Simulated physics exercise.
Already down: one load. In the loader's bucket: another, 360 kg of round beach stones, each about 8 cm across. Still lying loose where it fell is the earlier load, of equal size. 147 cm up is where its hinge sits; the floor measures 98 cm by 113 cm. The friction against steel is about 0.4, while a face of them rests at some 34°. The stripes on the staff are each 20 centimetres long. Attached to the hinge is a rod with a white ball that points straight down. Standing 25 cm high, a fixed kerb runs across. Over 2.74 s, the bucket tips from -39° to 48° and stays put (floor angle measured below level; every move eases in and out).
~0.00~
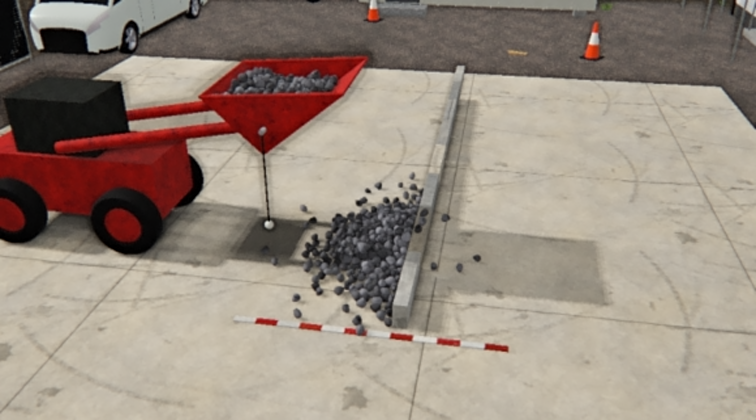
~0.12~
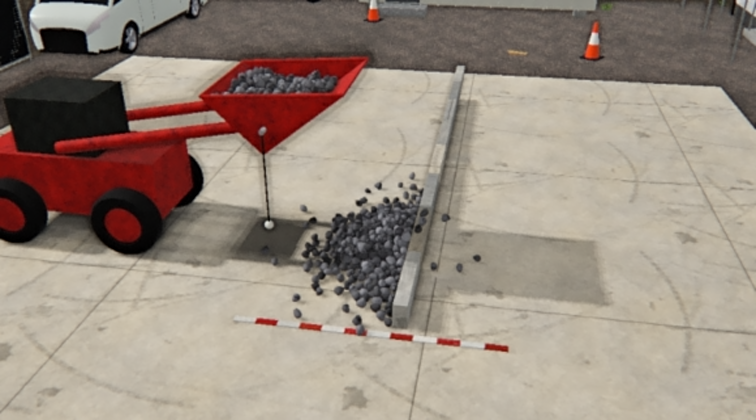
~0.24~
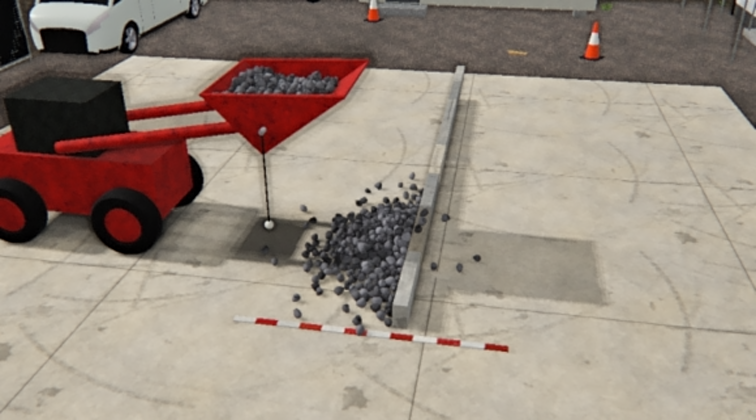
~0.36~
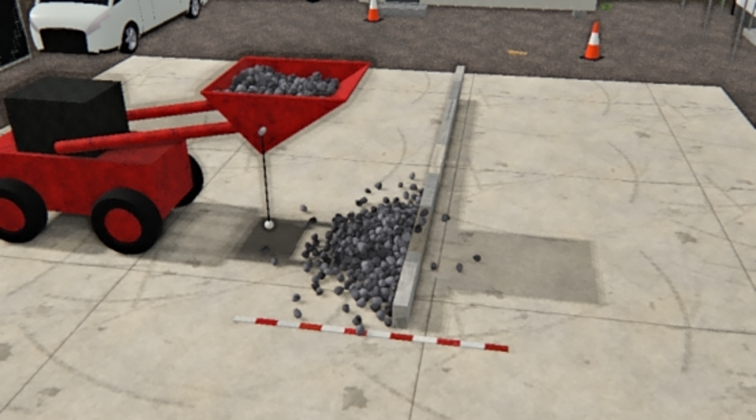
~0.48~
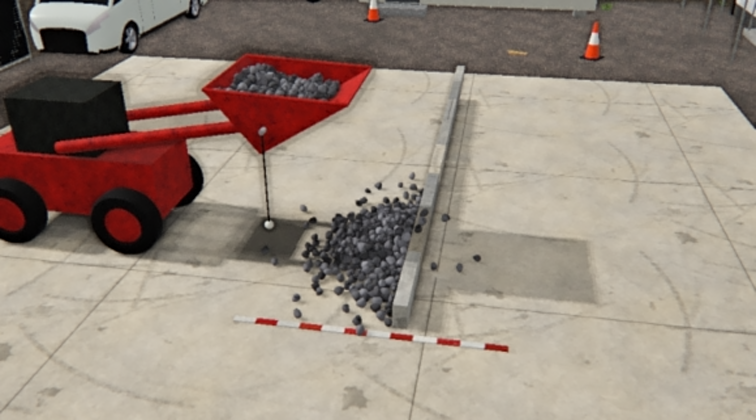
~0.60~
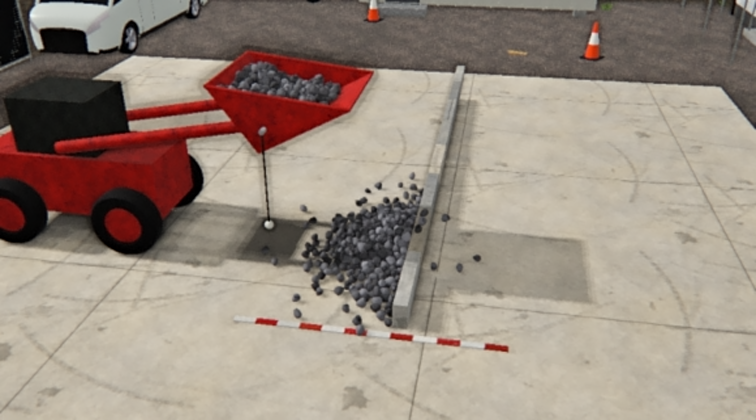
In the video, a red wheeled loader holds a bucket of dark grey stones above a loose pile lying against a low kerb on concrete; the bucket tilts slightly, its front lip lowering a little, while the pile stays still.
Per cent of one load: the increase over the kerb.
2 percent.
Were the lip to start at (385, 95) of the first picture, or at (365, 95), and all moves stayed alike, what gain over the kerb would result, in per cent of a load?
Close to 40 per cent, followed by close to 15 per cent.
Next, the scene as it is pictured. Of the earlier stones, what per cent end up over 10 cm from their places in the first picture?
Roughly 20 per cent of them.
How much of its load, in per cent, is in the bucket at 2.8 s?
Around 0 per cent of the load is still inside.
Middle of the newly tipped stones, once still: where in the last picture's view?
Centre: Approx. (370, 233).
After 2.1 s the floor is at 35°; in per cent of one load, 76 in the bucket, 123 on this side of the kerb, 1 over the kerb; the foremost stones are at (436, 238).
After 2.8 s the floor is at 48°; in per cent of one load, 0 in the bucket, 197 on this side of the kerb, 3 over the kerb; the foremost stones are at (453, 245).
After 3.2 s the floor is at 48°; in per cent of one load, 0 in the bucket, 197 on this side of the kerb, 3 over the kerb; the foremost stones are at (462, 247).
After 5.9 s the floor is at 48°; in per cent of one load, 0 in the bucket, 197 on this side of the kerb, 3 over the kerb; the foremost stones are at (464, 248). Net gain over the kerb, 2.
